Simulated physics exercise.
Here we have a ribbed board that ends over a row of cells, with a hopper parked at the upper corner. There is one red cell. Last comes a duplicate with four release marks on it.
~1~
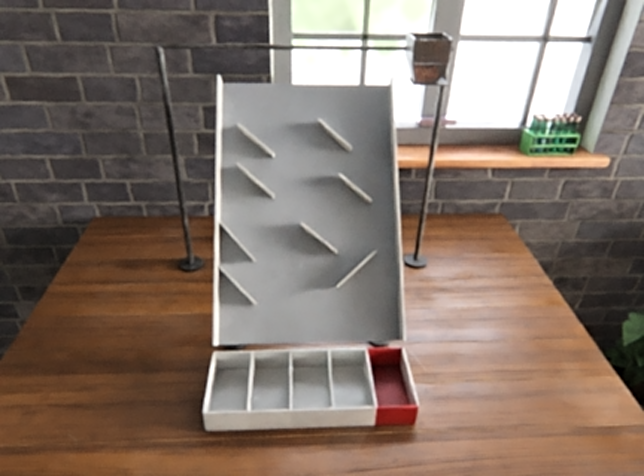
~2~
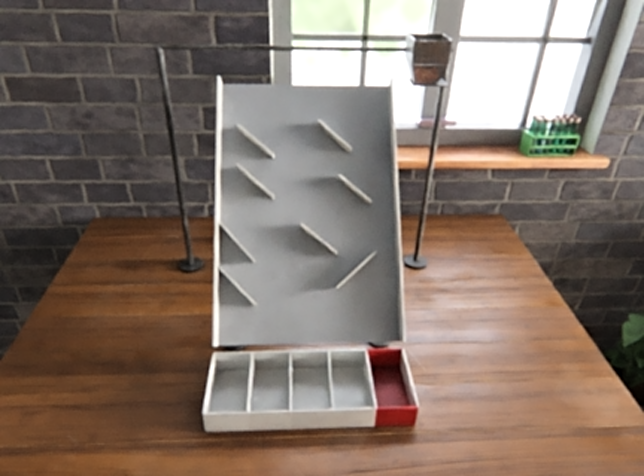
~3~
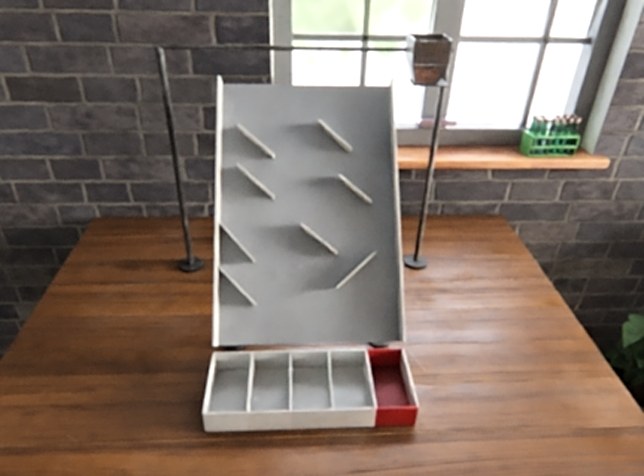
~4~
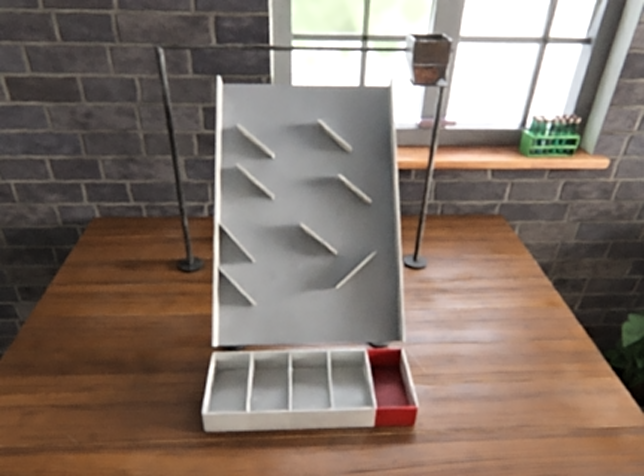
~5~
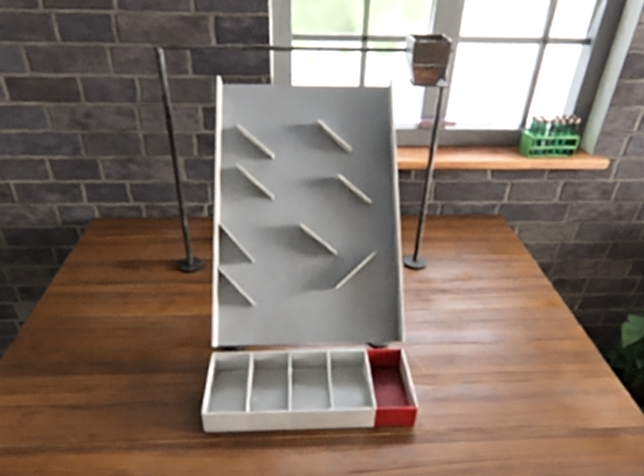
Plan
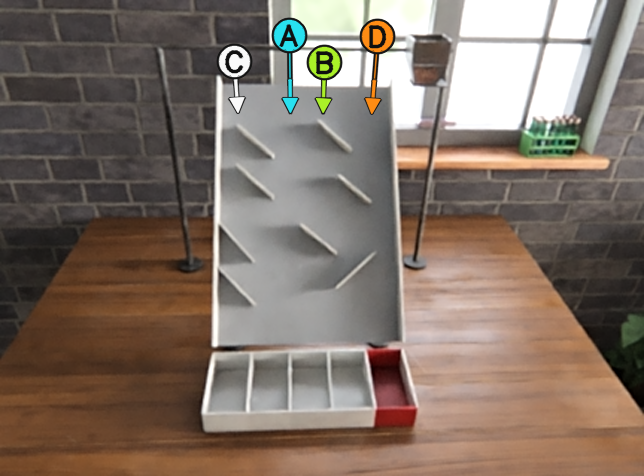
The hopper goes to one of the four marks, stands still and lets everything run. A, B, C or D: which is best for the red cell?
Take D.
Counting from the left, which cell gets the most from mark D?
The fifth from the left.
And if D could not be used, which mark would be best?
Mark B.
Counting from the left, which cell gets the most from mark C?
The third from the left.
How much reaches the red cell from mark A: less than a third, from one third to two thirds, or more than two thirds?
It is less than a third.
On the marked copy, mark A meets the board at (290, 107); mark B meets the board at (323, 107); mark C meets the board at (237, 107); mark D meets the board at (372, 108).
For mark A, not one piece in the red cell, almost all in other cells, about a tenth outside the box.
For mark B, roughly two thirds in the red cell, roughly a quarter in other cells, about a tenth outside the box.
For mark C, not one piece in the red cell, almost all in other cells, about a tenth outside the box.
For mark D, almost all in the red cell, about a tenth outside the box.
